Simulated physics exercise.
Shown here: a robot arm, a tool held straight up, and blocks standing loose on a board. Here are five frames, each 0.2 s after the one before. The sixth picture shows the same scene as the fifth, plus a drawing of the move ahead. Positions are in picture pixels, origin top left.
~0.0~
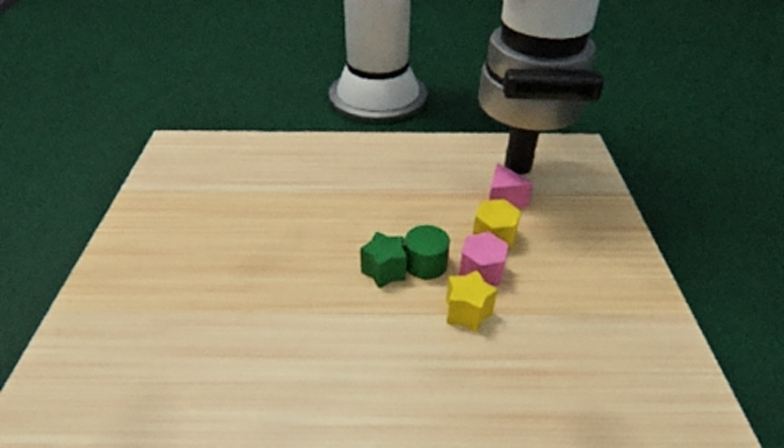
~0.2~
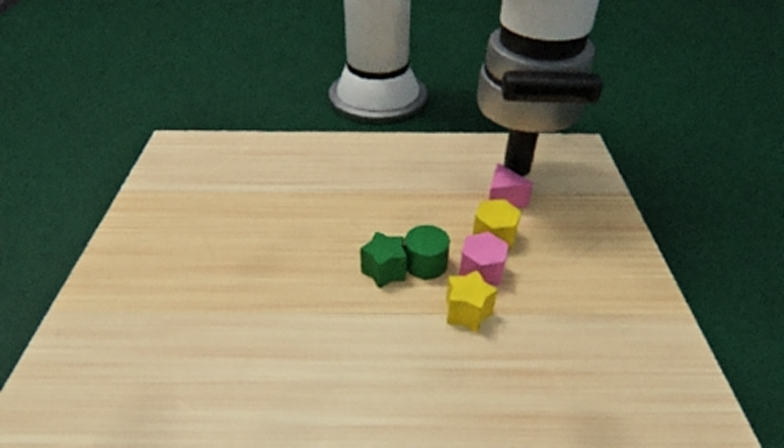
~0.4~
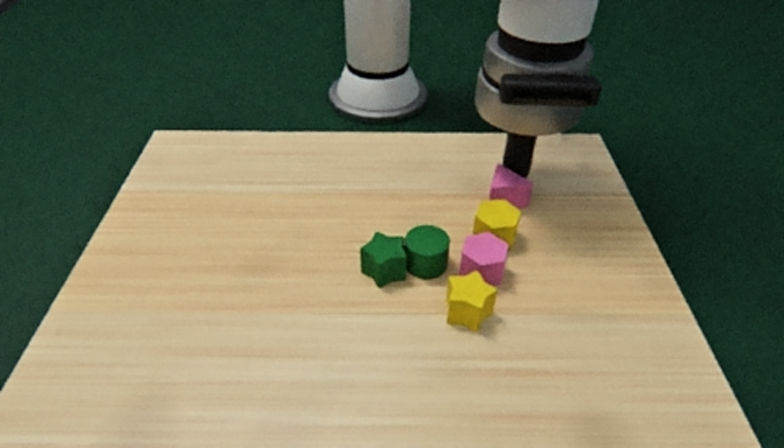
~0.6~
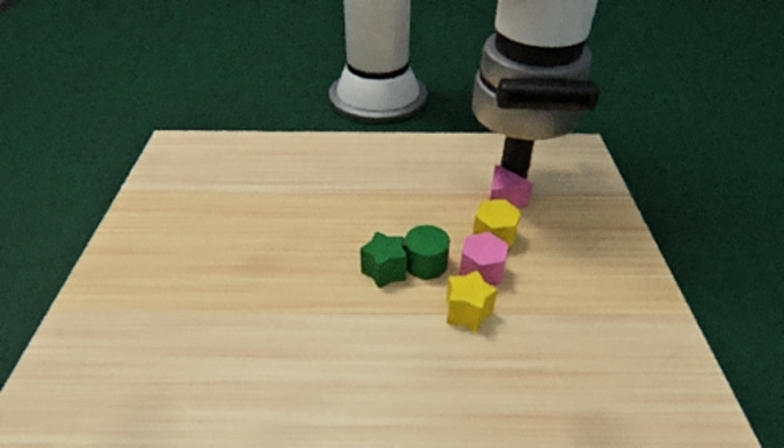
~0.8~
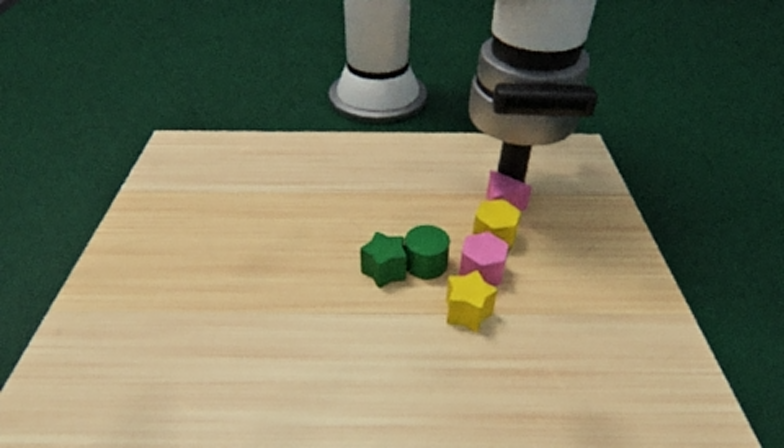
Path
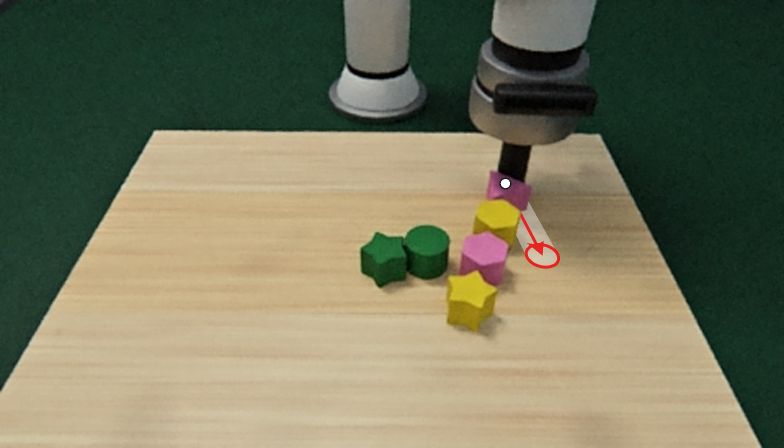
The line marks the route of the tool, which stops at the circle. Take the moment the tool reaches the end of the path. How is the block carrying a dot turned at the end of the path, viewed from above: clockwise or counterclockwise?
Viewed from the top, it goes clockwise.
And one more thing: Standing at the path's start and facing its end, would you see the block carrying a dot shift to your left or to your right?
Right-hand side.
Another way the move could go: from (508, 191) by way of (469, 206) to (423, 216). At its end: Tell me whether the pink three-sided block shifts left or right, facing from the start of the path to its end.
The pink three-sided block is shifted sideways to the left, facing along the path from start to end.
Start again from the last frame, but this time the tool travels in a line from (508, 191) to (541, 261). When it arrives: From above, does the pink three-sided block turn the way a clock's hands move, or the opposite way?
My answer: Clockwise.
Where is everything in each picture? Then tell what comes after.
Tip of the tool (518, 168), middles of tops, pink hexagonal block (485, 248), yellow hexagonal block (498, 213), pink three-sided block (507, 177), in the first picture.
Tool (517, 170), nothing pushed, in the second picture.
Tool (515, 173), nothing pushed, in the third picture.
Tool (513, 177), nothing pushed, in the fourth picture.
Tool (510, 182), pink hexagonal block (485, 248), yellow hexagonal block (498, 213), pink three-sided block (505, 183), in the fifth picture.
The line goes from (508, 191) directly to (542, 256); the dot is on the pink three-sided block.
On the path given first. One third of the way, tool (521, 201); yellow hexagonal block (495, 219); pink three-sided block (501, 196), turned 30° clockwise.
Two thirds of the way, tool (533, 223); yellow hexagonal block (494, 219), turned 20° anticlockwise; pink three-sided block (499, 196), turned 45° clockwise.
At the end, tool (545, 246); pink hexagonal block unmoved; yellow hexagonal block (494, 219), turned 20° anticlockwise; pink three-sided block (499, 196), turned 45° clockwise.
